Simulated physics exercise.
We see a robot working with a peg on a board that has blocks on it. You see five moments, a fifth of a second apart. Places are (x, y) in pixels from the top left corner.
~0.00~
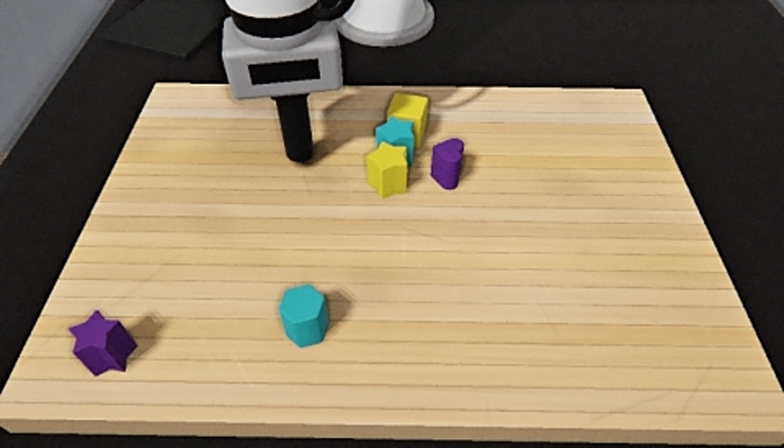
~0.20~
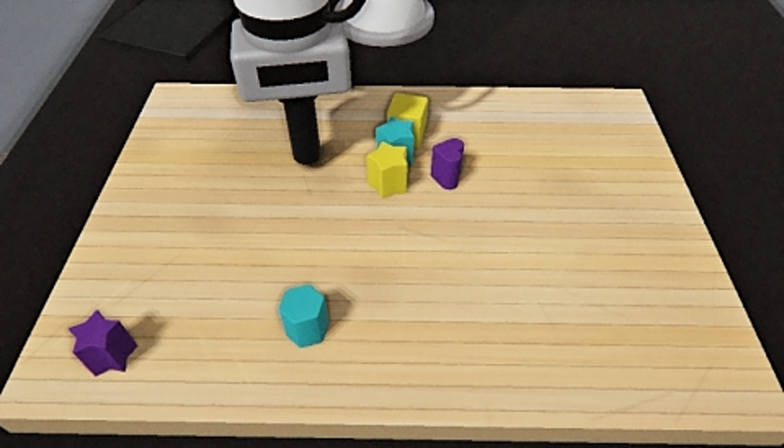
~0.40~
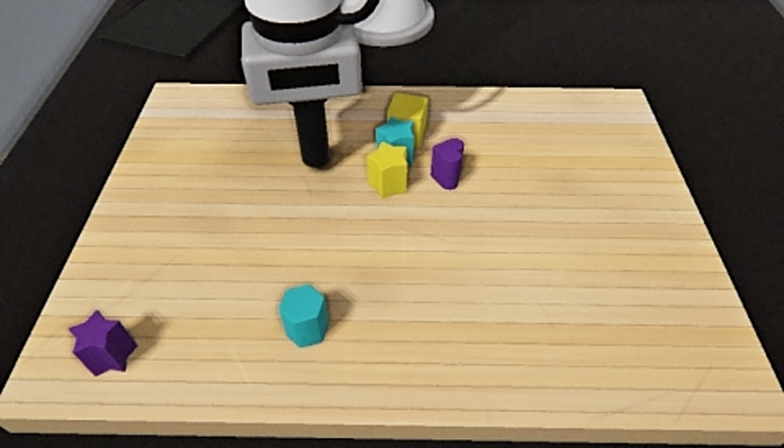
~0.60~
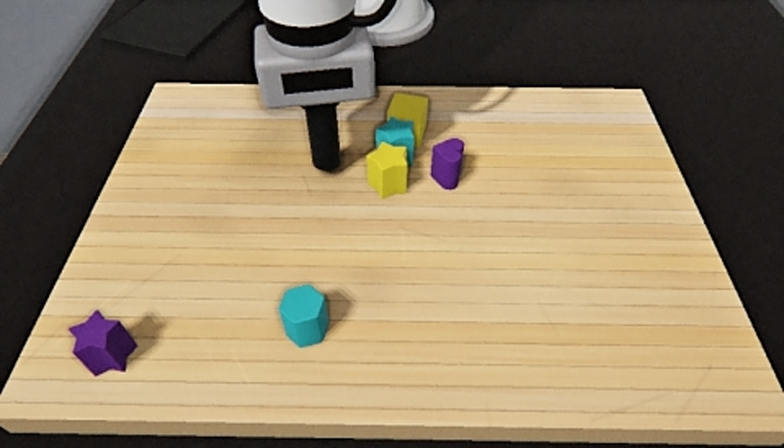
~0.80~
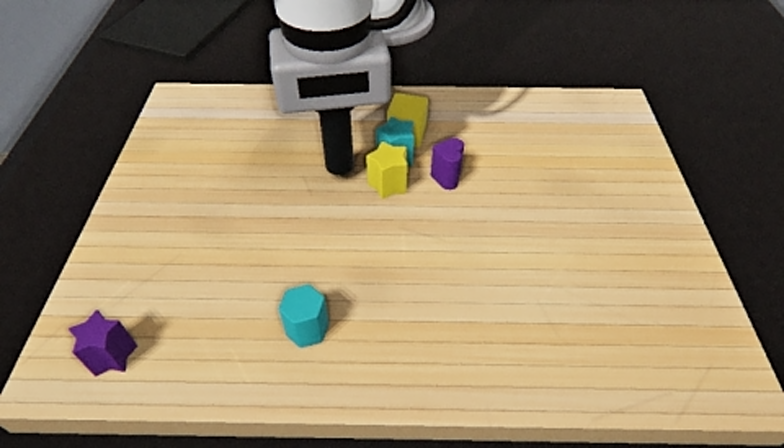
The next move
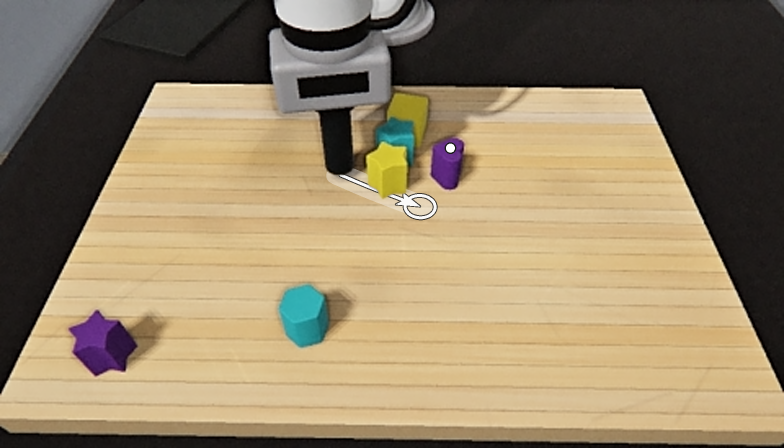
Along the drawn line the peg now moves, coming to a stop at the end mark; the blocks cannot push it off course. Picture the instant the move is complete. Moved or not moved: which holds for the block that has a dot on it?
By the last moment, the block that has a dot on it will have left its place.
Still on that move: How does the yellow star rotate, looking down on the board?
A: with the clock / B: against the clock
That would be B.
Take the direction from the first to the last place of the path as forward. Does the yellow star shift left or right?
It will end up to the left.
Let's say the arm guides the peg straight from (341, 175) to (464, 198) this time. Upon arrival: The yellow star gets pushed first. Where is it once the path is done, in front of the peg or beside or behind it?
Once the path is finished, the yellow star still sits ahead of the peg.
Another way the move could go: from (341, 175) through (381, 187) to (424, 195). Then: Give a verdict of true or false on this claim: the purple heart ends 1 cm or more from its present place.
True
Drawn move, straight from (341, 175) to (420, 206); the dot is on the purple heart.
What follows on the original path. Halfway along, peg (379, 182); yellow star (410, 159), turned 45° anticlockwise.
At the end, peg (421, 197); yellow star (446, 164), turned 75° anticlockwise; turquoise star still; purple heart (462, 145), turned 40° anticlockwise.
